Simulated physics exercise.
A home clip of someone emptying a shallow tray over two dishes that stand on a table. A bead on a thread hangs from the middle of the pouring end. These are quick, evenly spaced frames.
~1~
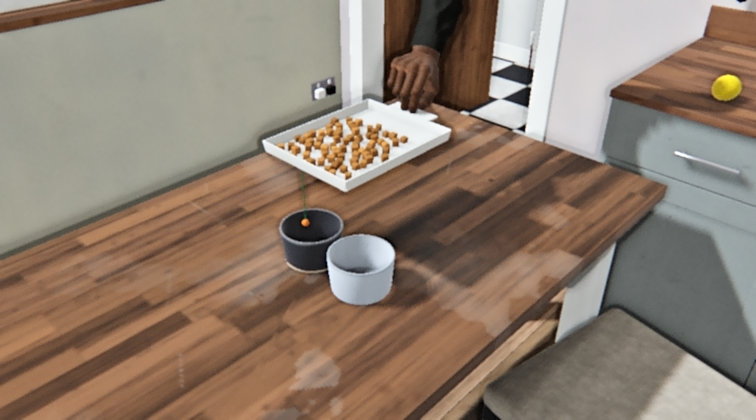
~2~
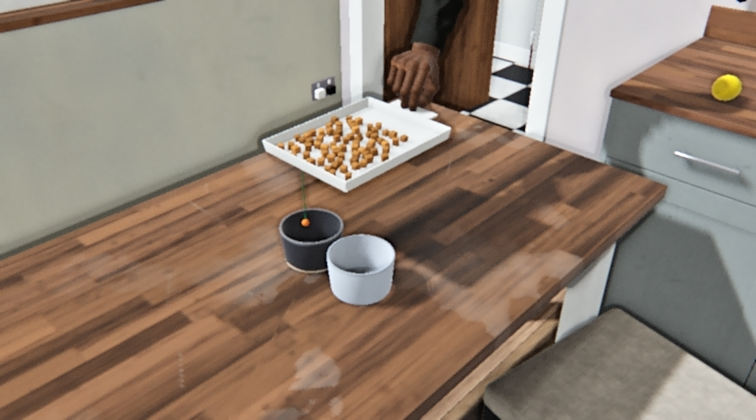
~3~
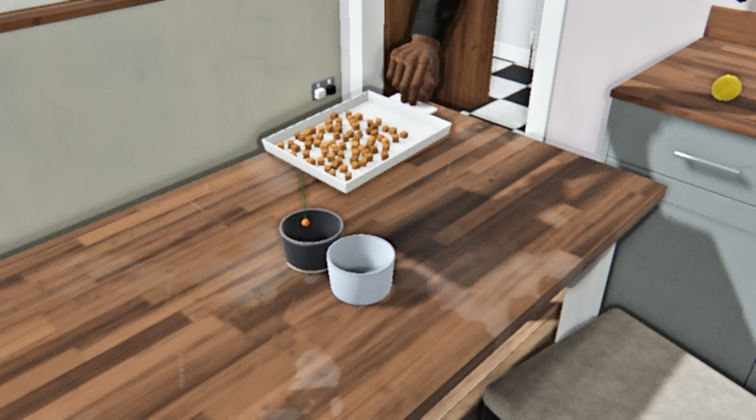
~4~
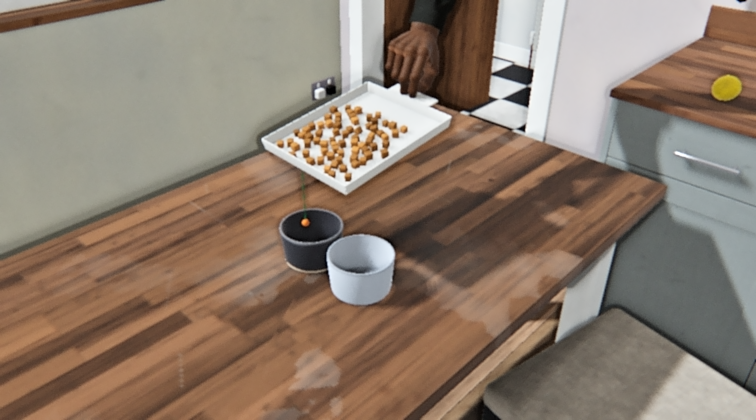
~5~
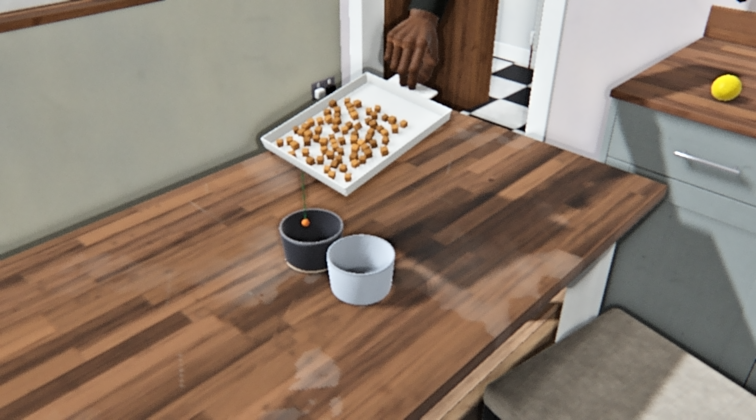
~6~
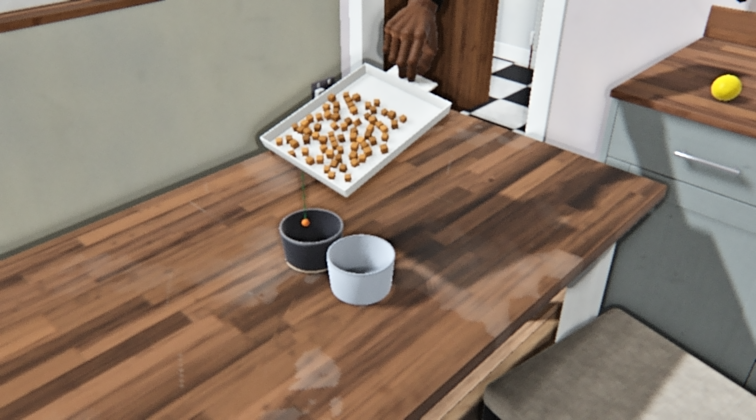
On a wooden table, a hand gradually tilts a white tray of brown cubes.
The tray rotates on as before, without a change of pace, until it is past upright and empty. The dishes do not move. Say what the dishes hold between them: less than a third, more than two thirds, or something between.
Caught overall: Less than a third.
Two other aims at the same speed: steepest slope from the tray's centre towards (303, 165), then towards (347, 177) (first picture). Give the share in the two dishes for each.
About 0 and 40 per cent.
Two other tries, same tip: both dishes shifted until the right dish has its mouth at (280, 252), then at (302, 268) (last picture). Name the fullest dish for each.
In turn: The dish on the right; the right dish.
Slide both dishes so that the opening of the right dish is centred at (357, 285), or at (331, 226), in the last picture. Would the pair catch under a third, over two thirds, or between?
In turn: The middle third; below one third.
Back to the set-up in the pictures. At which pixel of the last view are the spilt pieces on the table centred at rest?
Around (277, 318).
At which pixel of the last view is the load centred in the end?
Roughly at (298, 313).
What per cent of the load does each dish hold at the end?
About: Left dish 0, right dish 20 per cent.
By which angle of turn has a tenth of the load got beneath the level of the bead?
Around 115° of tilt.
Shortly afterwards, tray tipped steeply; the whole lot on the tray.
Next, tray tipped past a quarter turn; the whole lot on the tray.
Some moments later, tray tipped past a quarter turn; near a quarter in the right dish; the bulk outside both.
In the end, tray tipped past a quarter turn; near a quarter in the right dish; none at all in the left dish; the bulk outside both.
